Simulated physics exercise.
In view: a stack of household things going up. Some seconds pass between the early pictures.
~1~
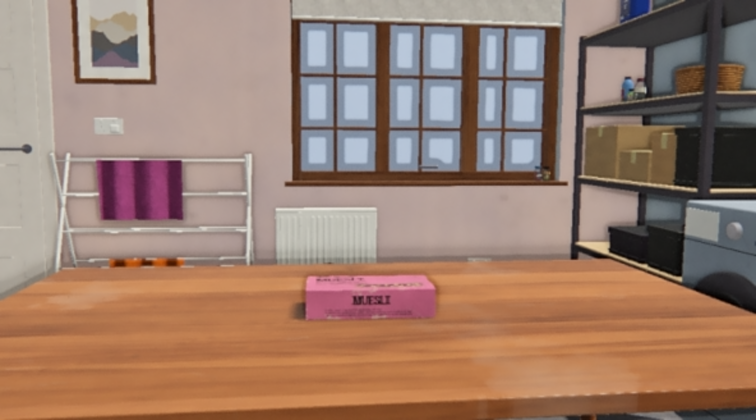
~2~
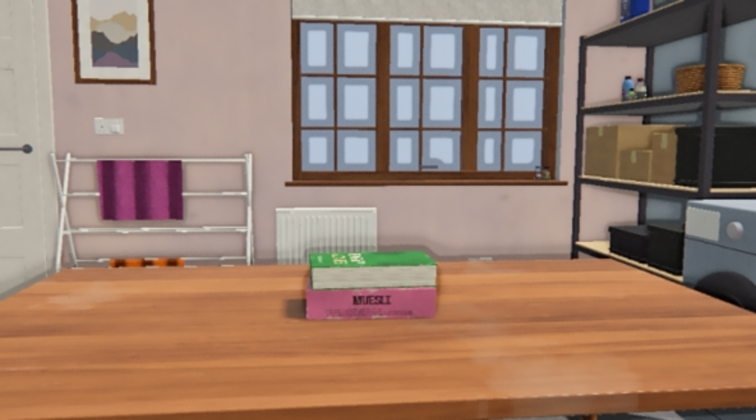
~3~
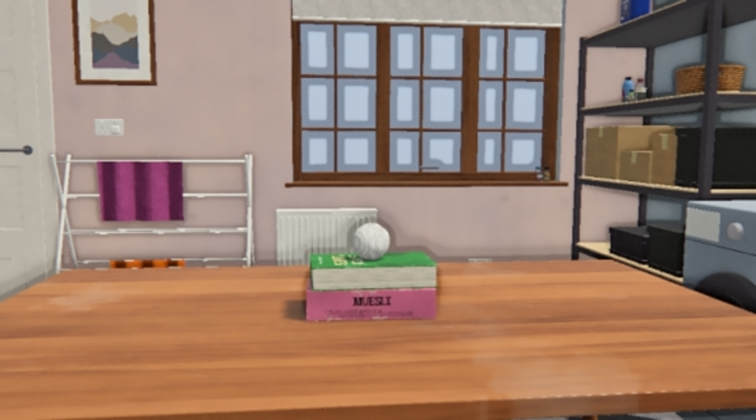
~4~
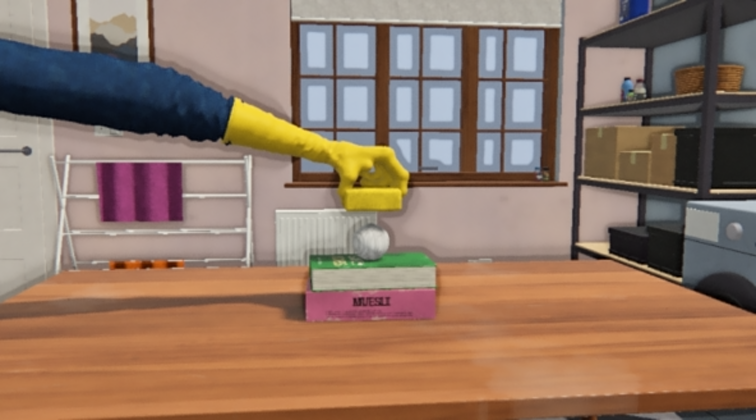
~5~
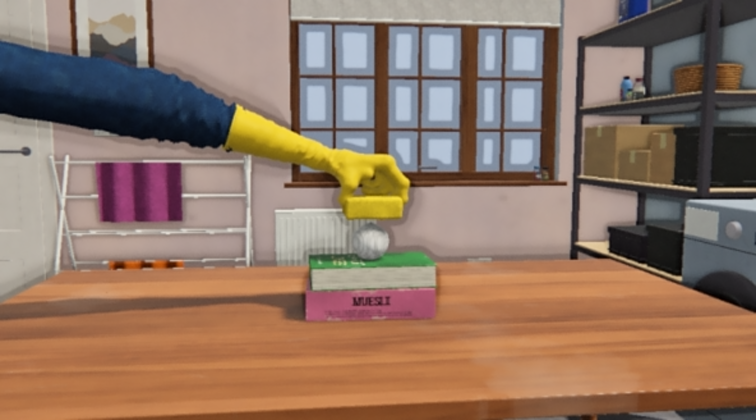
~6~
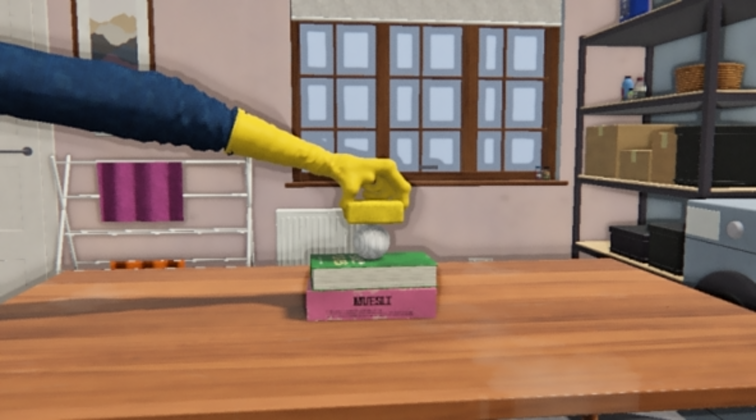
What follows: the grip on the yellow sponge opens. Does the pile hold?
Here the pile gives way.
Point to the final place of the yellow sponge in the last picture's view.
At about (482, 296).
Then, 0.70 s on from there, yellow sponge now fallen.
Then, 1.40 s on from there, things are still on the move.
In the end, fallen, yellow sponge; the other 3 unmoved. At the end, from the last picture's camera, yellow sponge near (482, 296). The pile loses its balance.
